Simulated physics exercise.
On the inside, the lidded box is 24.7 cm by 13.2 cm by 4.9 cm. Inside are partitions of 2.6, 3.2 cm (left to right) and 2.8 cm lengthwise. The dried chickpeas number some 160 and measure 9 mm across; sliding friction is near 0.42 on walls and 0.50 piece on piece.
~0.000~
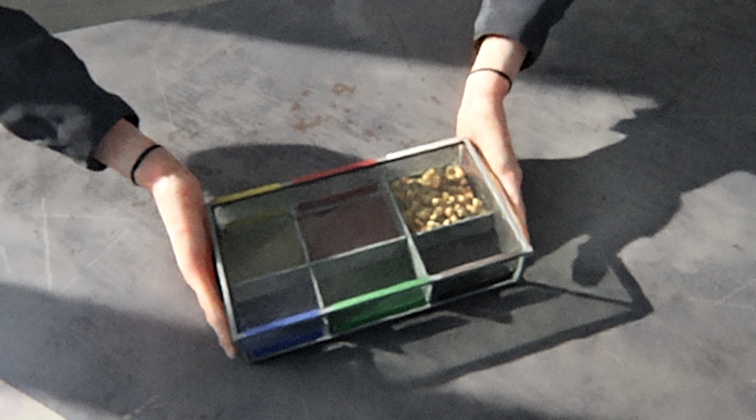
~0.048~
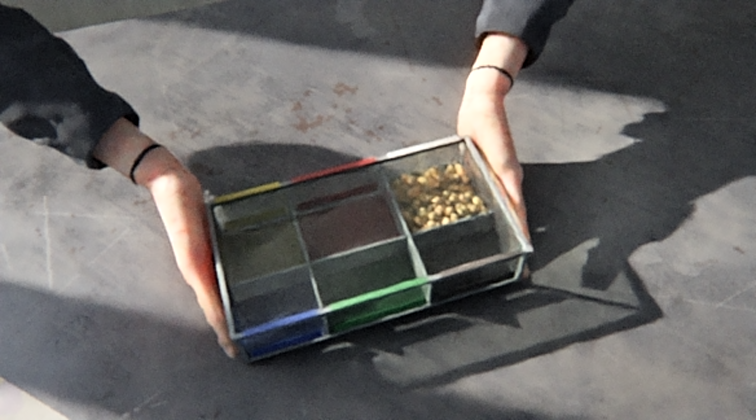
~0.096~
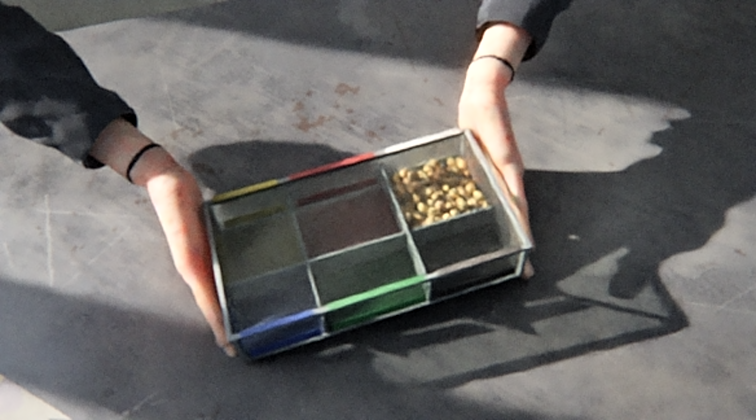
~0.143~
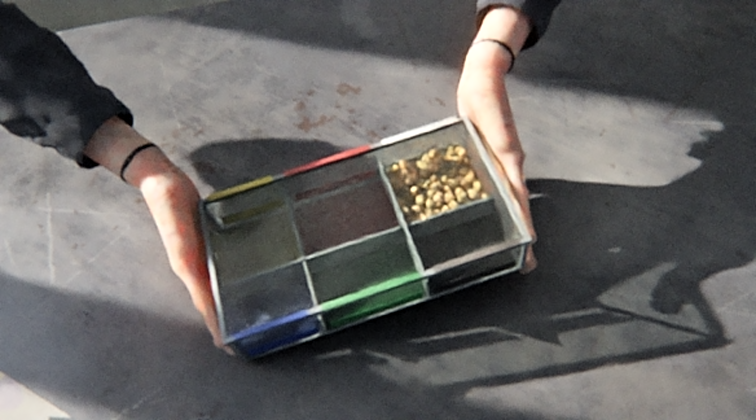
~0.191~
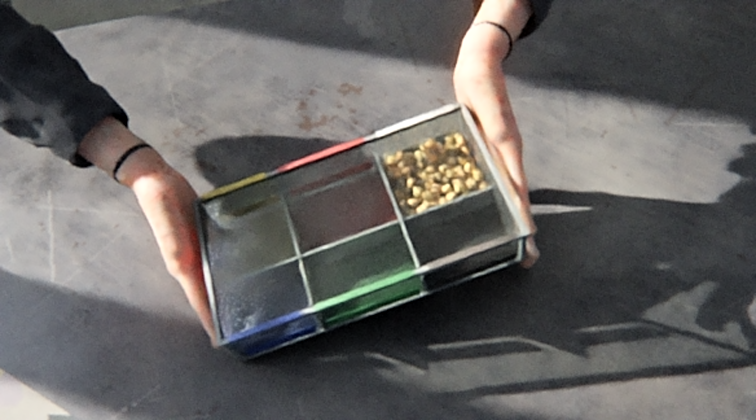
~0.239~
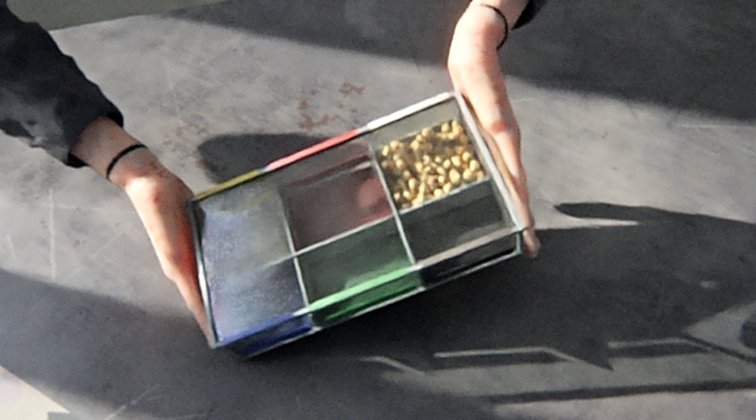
To begin with, two hands hold a clear lidded box divided into six compartments nearly level above a grey surface, with dried chickpeas in the back right compartment. The hands then tilt the box gradually toward its left front corner, the right side rising, while the chickpeas stay within their compartment.
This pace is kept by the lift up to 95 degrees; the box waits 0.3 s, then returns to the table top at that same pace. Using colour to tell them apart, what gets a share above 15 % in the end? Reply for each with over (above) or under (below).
Red - under, blue - over, green - under, yellow - under, white - over, black - under.
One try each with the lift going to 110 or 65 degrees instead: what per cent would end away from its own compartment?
I'd put them near 65 and 30 percent in that order.
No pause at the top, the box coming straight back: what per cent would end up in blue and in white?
Result - blue: 30 %; white: 55 %.
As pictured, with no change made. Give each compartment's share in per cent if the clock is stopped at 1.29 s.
Red 5, blue 25, green 5, yellow 5, white 55, black 10.
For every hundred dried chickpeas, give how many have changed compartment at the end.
Somewhere around 45 percent.
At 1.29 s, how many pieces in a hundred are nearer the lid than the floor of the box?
Roughly 60 percent of the pieces.
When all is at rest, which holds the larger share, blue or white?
It's the white one that holds more.
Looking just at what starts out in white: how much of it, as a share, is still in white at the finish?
Some 50 per cent.
Then, at 1.29 s, tilt 95 degrees; red 5 %, blue 25 %, green 5 %, yellow 5 %, white 55 %, black 10 %.
After 1.99 s, tilt 49 degrees; blue 35 %, green 5 %, white 55 %, black 5 %.
After 2.72 s, tilt 0 degrees; blue 35 %, green 5 %, white 55 %, black 5 %.
In the end, at 3.2 s, red 0 %, blue 35 %, green 5 %, yellow 0 %, white 55 %, black 5 %.
